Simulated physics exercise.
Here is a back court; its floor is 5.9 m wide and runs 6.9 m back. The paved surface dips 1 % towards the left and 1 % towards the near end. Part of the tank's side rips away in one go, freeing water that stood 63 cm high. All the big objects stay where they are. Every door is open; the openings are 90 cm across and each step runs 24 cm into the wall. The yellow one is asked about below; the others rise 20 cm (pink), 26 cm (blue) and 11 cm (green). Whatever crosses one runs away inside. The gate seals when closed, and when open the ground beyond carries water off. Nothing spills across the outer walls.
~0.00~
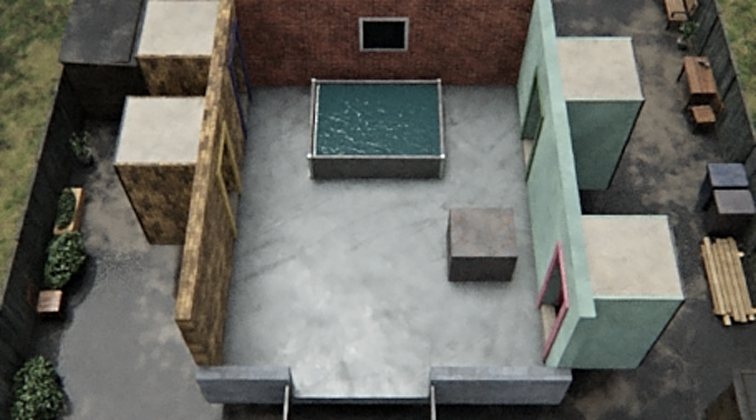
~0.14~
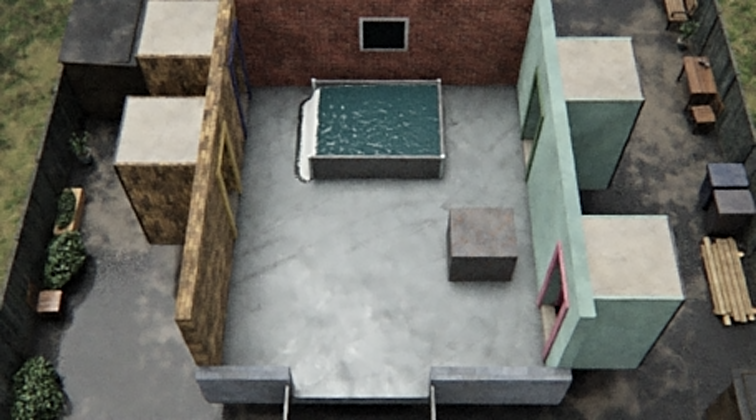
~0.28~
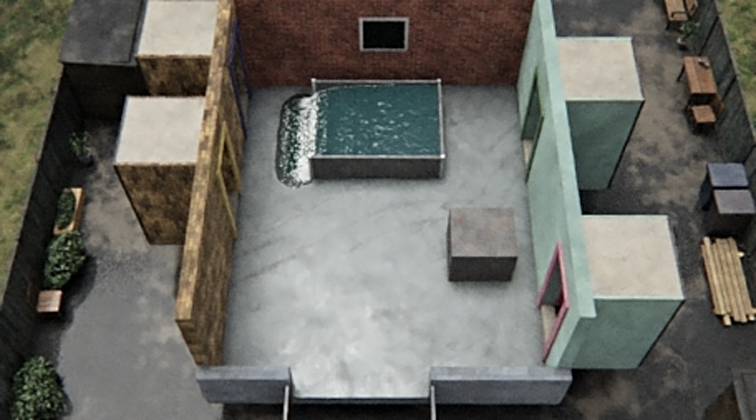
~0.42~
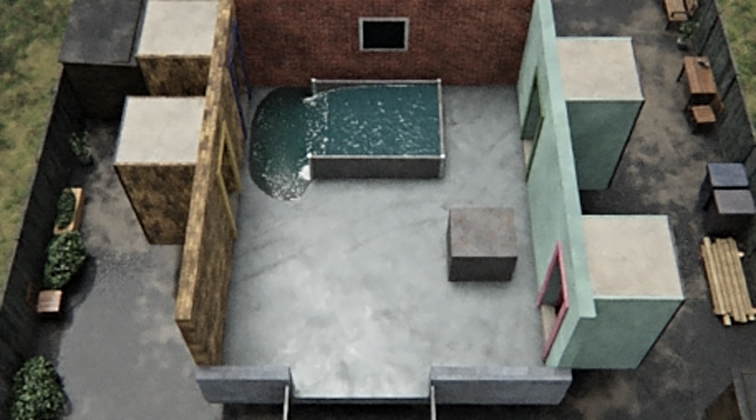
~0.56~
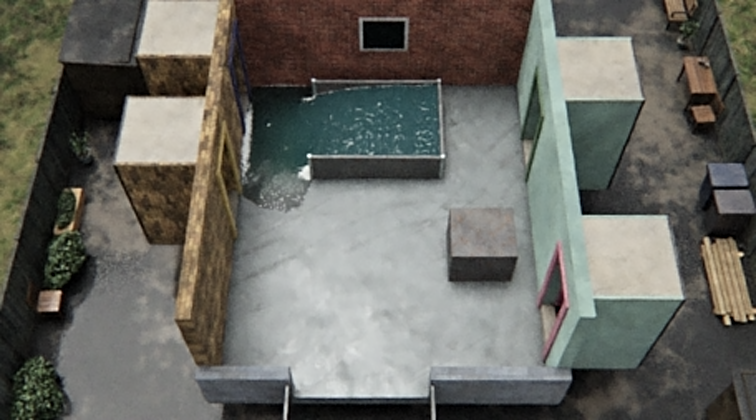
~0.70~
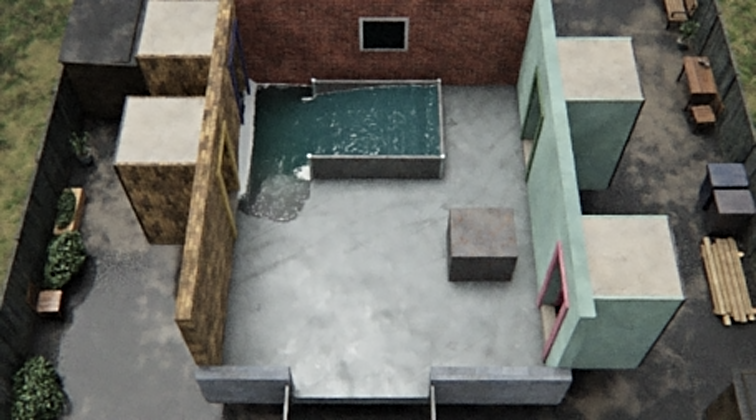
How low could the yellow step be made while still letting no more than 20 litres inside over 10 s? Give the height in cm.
Some 18 cm above the ground.
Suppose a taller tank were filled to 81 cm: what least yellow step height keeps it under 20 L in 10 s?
Some 23 cm.
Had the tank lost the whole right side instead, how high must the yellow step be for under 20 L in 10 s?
About 9.0 cm.
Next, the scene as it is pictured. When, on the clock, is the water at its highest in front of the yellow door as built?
At about 2.0 s.
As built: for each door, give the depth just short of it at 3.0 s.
Depths in cm: Pink 0, blue 37, yellow 20, green 0.
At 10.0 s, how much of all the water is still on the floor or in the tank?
About 68 per cent.
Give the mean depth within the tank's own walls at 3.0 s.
Roughly 18 cm on average.
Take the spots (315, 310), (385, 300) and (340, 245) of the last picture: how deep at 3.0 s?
In that order: 4, 0 and 1 cm.
After 1.4 s water covers 15 % of the floor, deepest (48 cm) near (251, 88); 20 cm at the yellow door, 0 litres in over its 16 cm step.
After 3.0 s water covers 45 % of the floor, deepest (38 cm) near (250, 94); 20 cm at the yellow door, 22 litres in over its 16 cm step.
After 10.0 s water covers 90 % of the floor, deepest (14 cm) near (249, 107); 9 cm at the yellow door, 29 litres in over its 16 cm step.
At the yellow door as built, the water arrived by 0.8 s and peaked near 23 cm at 2.0 s.
Run again over the same 10 s with other heights there, 33 litres in over 15.5 cm, 8 litres over 21 cm. The limit of 20 litres is kept from about 18 cm up.
